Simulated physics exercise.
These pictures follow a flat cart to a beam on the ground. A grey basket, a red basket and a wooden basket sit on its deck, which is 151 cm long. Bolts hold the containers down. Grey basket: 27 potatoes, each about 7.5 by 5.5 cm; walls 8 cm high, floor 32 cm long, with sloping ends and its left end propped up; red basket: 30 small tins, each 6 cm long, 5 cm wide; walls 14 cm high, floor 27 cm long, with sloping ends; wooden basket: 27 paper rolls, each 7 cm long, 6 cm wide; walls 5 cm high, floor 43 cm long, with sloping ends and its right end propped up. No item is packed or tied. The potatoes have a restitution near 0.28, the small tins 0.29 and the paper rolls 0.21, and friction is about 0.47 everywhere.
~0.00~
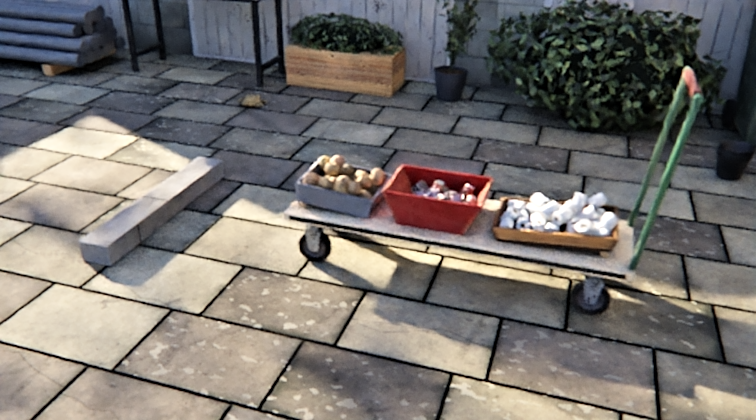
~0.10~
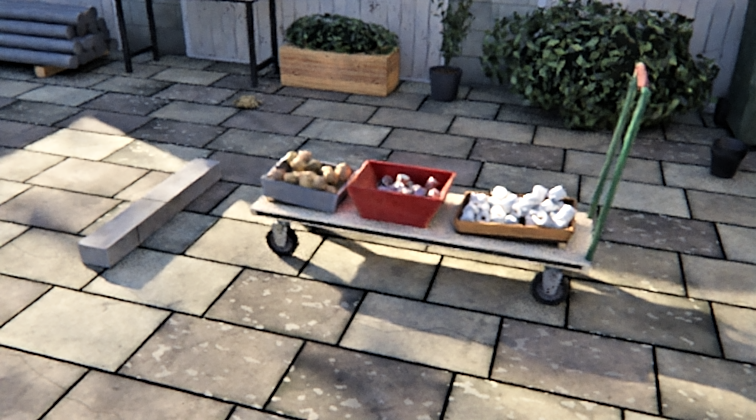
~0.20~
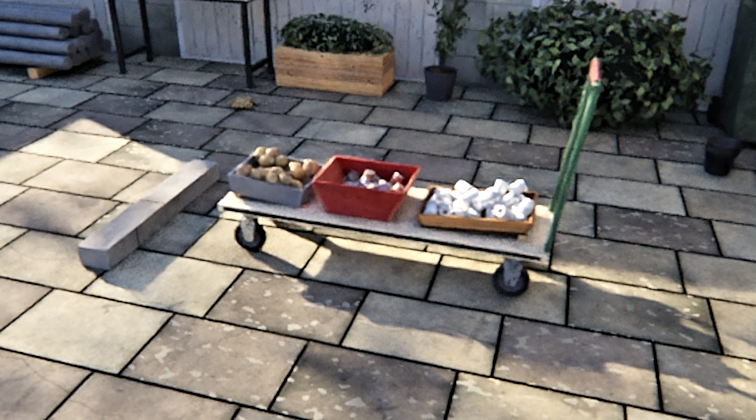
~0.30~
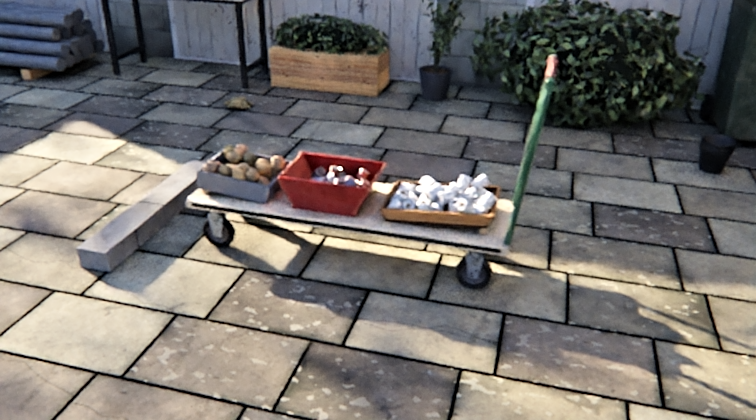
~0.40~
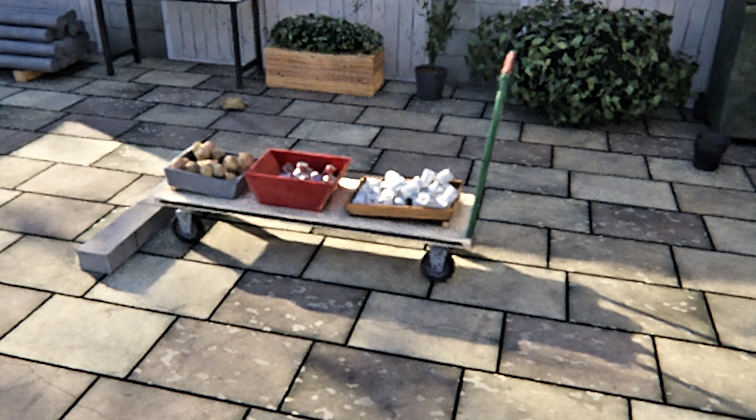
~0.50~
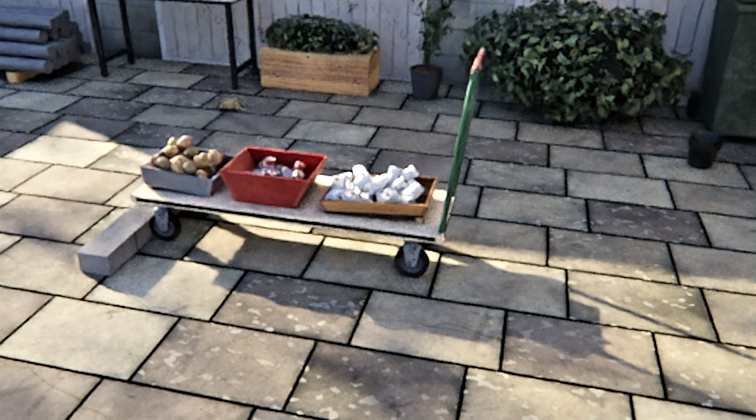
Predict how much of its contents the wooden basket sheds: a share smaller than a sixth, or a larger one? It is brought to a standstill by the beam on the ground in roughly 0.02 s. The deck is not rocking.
It sheds a larger share than a sixth.
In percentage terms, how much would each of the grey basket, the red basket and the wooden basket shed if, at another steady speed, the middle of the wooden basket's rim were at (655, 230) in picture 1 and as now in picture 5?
That would give grey basket 20 %, red basket 10 % and wooden basket 40 %.
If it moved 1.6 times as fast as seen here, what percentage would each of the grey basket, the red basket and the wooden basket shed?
In that case the grey basket sheds 20 per cent, the red basket 10 per cent and the wooden basket 50 per cent.
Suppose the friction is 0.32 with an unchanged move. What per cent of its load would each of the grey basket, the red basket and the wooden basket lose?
In that setup grey basket sheds 0 percent, red basket sheds 0 percent, and wooden basket sheds 20 percent.
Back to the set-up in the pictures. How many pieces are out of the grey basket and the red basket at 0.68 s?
Grey basket 0, red basket 0, roughly.
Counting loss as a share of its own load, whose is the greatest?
Answer: The wooden basket.
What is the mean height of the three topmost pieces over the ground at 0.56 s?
I'd say near 42 cm.
After 0.56 s, 0 of 27 out of the grey basket, 0 of 30 out of the red basket and 0 of 27 out of the wooden basket.
After 0.68 s, 0 of 27 out of the grey basket, 0 of 30 out of the red basket and 3 of 27 out of the wooden basket.
After 0.91 s, 1 of 27 out of the grey basket, 0 of 30 out of the red basket and 5 of 27 out of the wooden basket.
Final count (at 1.42 s), 1 of 27 out of the grey basket, 0 of 30 out of the red basket and 7 of 27 out of the wooden basket. Asked share, 7 of 27, 26 per cent.
